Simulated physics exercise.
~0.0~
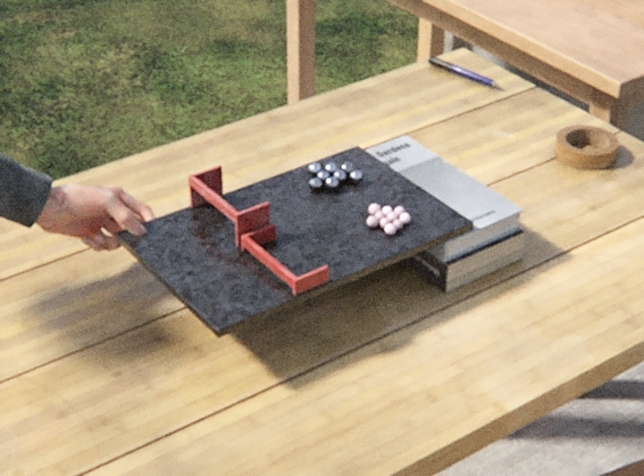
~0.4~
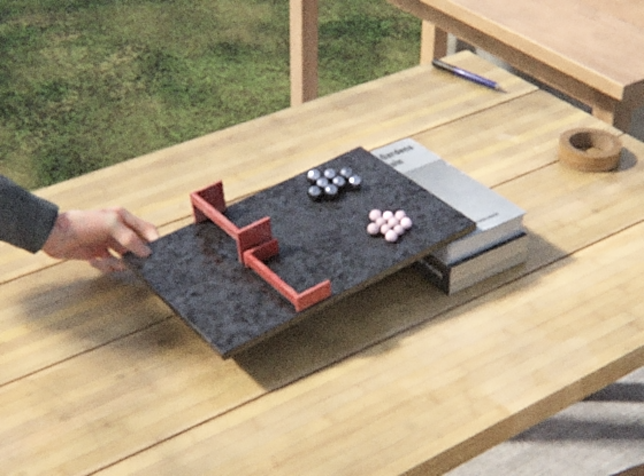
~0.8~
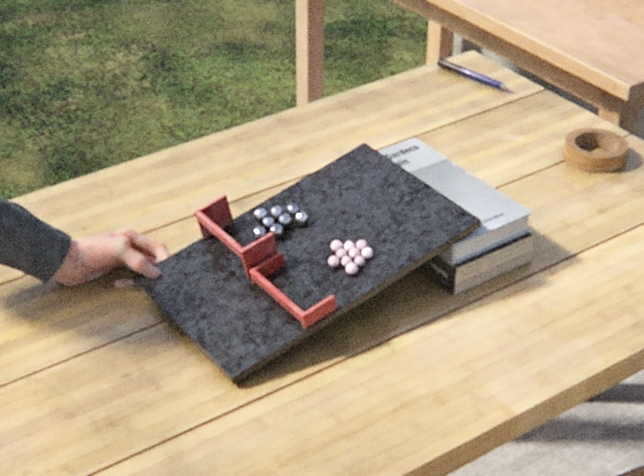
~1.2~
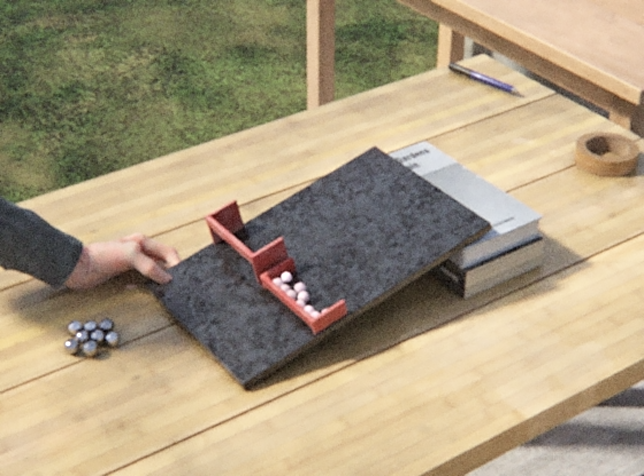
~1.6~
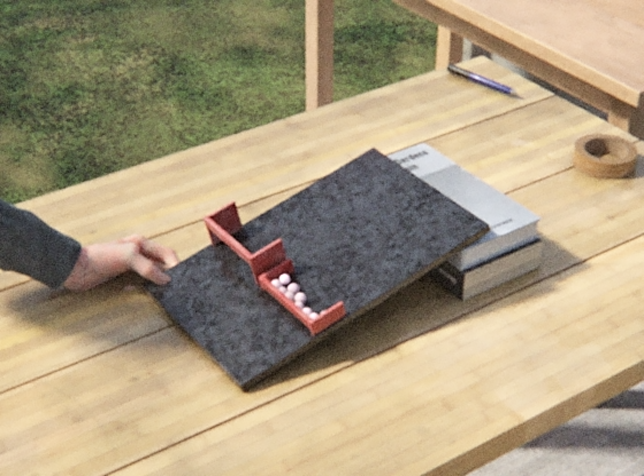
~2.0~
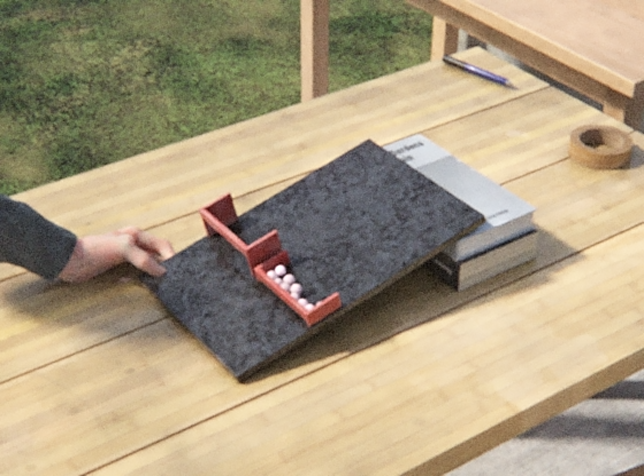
Hand tilting a dark board on books, pink balls stopping at a red bar while grey ones roll off onto the table.
